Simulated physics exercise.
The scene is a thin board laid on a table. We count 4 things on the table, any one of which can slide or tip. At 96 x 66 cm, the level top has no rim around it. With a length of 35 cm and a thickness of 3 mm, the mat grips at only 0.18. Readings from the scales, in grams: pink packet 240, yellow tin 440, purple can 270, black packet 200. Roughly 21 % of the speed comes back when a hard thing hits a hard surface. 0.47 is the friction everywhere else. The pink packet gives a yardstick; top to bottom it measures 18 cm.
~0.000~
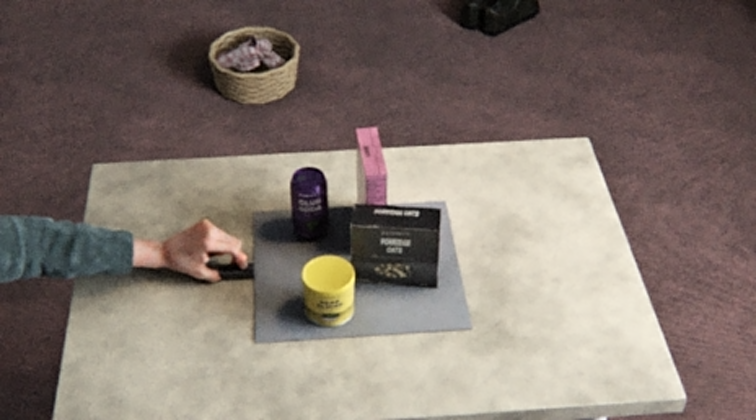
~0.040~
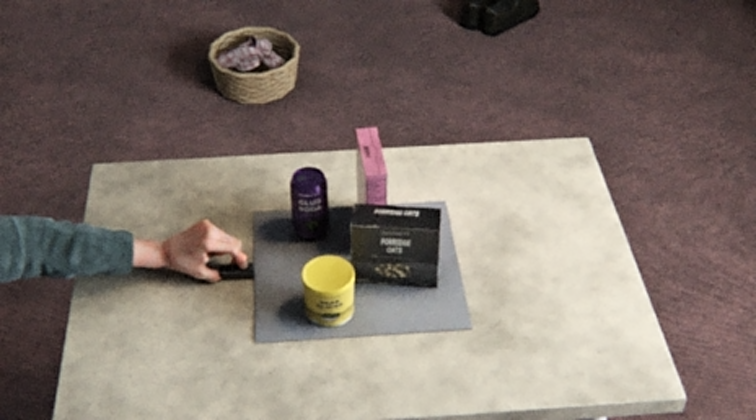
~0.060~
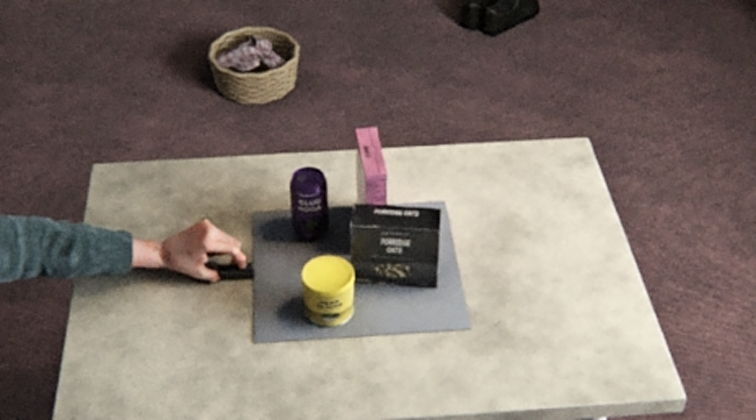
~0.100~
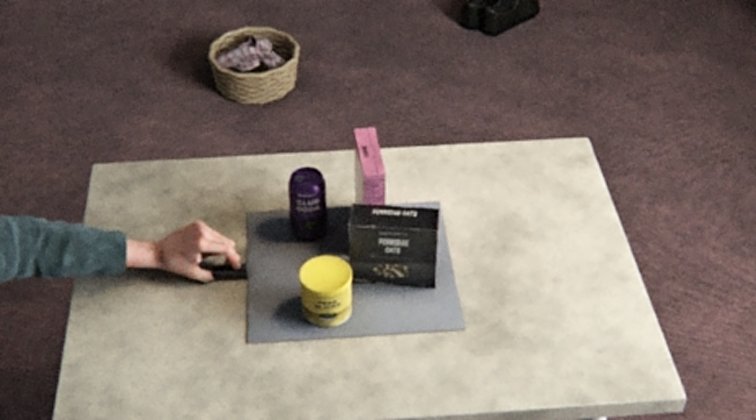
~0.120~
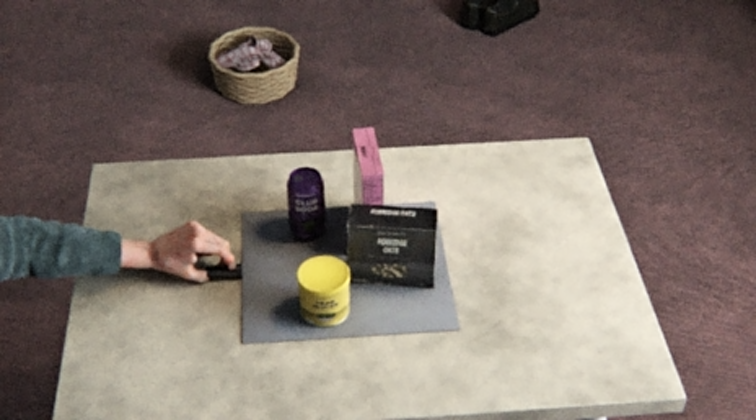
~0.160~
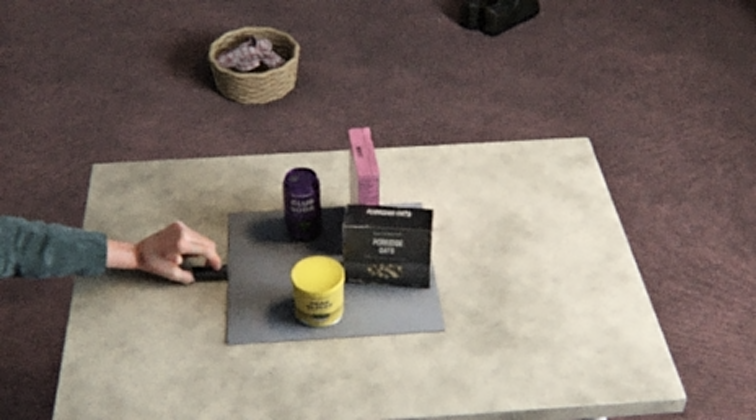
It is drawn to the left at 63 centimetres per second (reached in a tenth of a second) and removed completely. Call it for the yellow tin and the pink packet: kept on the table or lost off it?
The yellow tin is lost; the pink packet is lost.
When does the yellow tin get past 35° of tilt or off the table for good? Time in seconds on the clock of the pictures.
Around 0.9 seconds.
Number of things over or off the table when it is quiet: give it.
That gives 4.
After 0.66 s, mat pulled 36 cm; pink packet slid 28 cm near (209, 200); yellow tin slid 30 cm near (144, 303); black packet slid 28 cm.
After 1.06 s, mat pulled 61 cm; pink packet, yellow tin and purple can now off the table; black packet slid 53 cm.
At rest (2.0 s), off the table, pink packet, yellow tin, purple can and black packet.
